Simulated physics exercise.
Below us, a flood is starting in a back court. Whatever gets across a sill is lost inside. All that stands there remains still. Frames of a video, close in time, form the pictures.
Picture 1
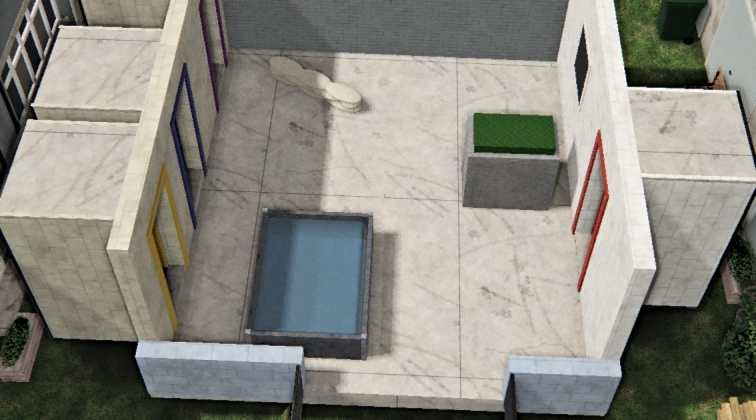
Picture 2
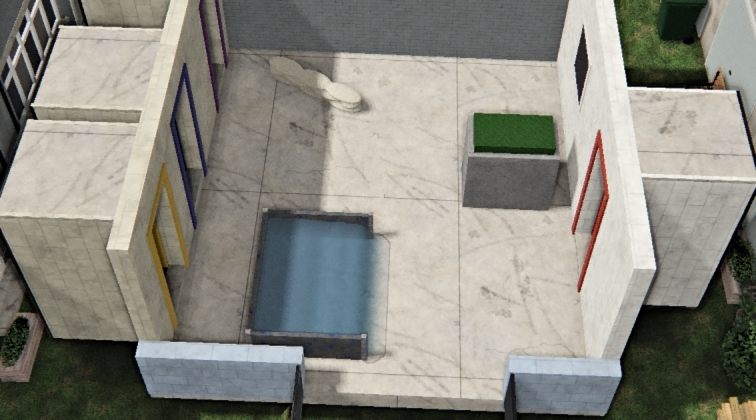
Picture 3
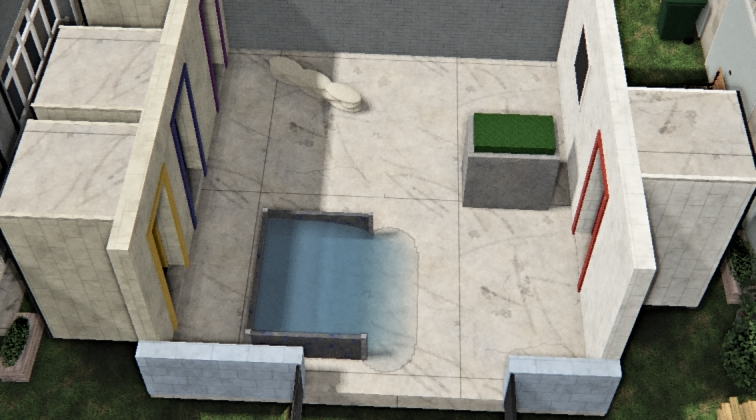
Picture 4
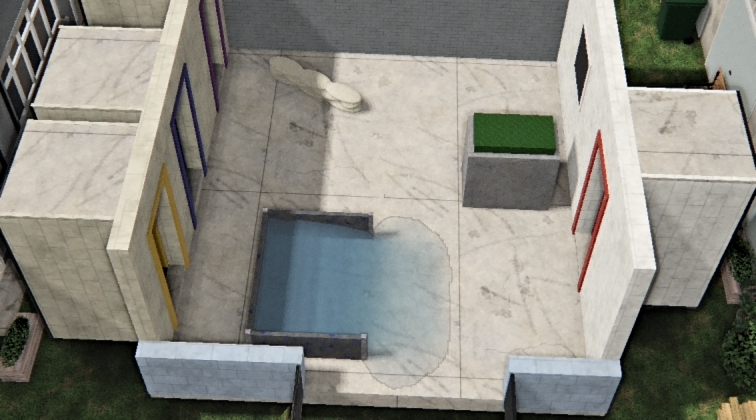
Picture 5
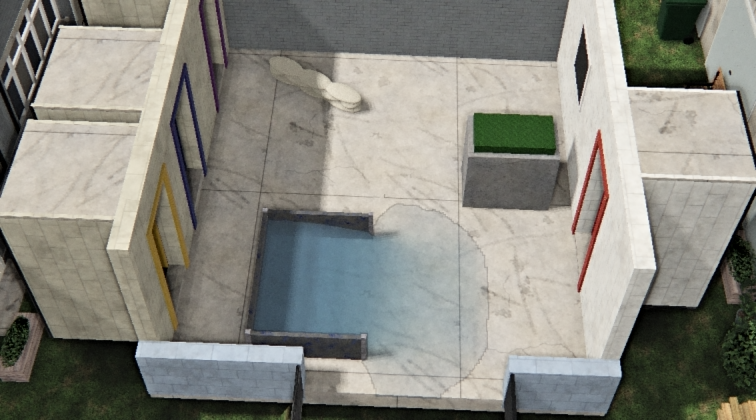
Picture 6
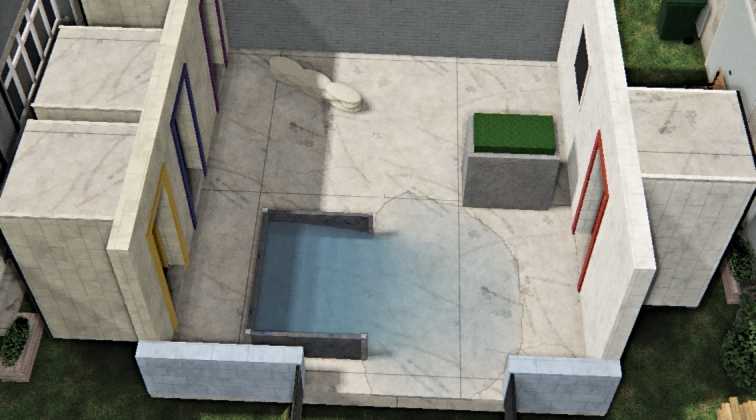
Water poured out through the right side of a low, open tank in a pale, walled court, then spread across the stone floor in a widening, rounded sheet toward the red-framed doorway.
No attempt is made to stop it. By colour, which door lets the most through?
Red is the one.
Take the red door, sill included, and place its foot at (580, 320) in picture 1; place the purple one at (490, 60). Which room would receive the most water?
The red-painted one.
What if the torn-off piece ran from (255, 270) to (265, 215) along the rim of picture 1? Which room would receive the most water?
Answer: The yellow-painted one.
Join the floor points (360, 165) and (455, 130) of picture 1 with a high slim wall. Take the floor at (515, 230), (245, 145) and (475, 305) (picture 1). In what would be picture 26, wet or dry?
The first spot is soaked, the second unreached, the third soaked.
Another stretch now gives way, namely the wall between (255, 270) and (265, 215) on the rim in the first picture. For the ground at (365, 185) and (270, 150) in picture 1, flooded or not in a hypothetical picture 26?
Point one left dry, point two soaked.
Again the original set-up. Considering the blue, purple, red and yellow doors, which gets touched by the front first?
My answer is the red-painted one.
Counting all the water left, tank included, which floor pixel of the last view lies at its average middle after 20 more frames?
Roughly (484, 276).
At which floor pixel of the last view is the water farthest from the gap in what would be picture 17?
Roughly (566, 152).
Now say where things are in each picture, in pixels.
In the first picture, the open tank at (313, 274) is whole and still.
In the second picture, the front is at (378, 239), out from the gap at (365, 290).
In the third picture, water pours out at (365, 290) and has run to (391, 233).
In the fourth picture, water pours out at (365, 291) and has run to a hidden place.
In the fifth picture, the front is at (469, 243), out from the gap at (365, 291).
In the sixth picture, the front is at (510, 261), out from the gap at (365, 291).
A moment on, water covers 30 % of the floor; red door a trickle in, blue door not reached, purple door not reached, yellow door not reached.
Next, water covers 30 % of the floor; red door some in, blue door not reached, purple door not reached, yellow door not reached.
Then, water covers 35 % of the floor; red door a lot in, blue door not reached, purple door not reached, yellow door not reached.
Later, water covers 50 % of the floor; red door a lot in, blue door not reached, purple door not reached, yellow door not reached.
In the end, water covers 70 % of the floor; red door a lot in, blue door wet at the sill, nothing in, purple door not reached, yellow door not reached; the red door has let in the most.
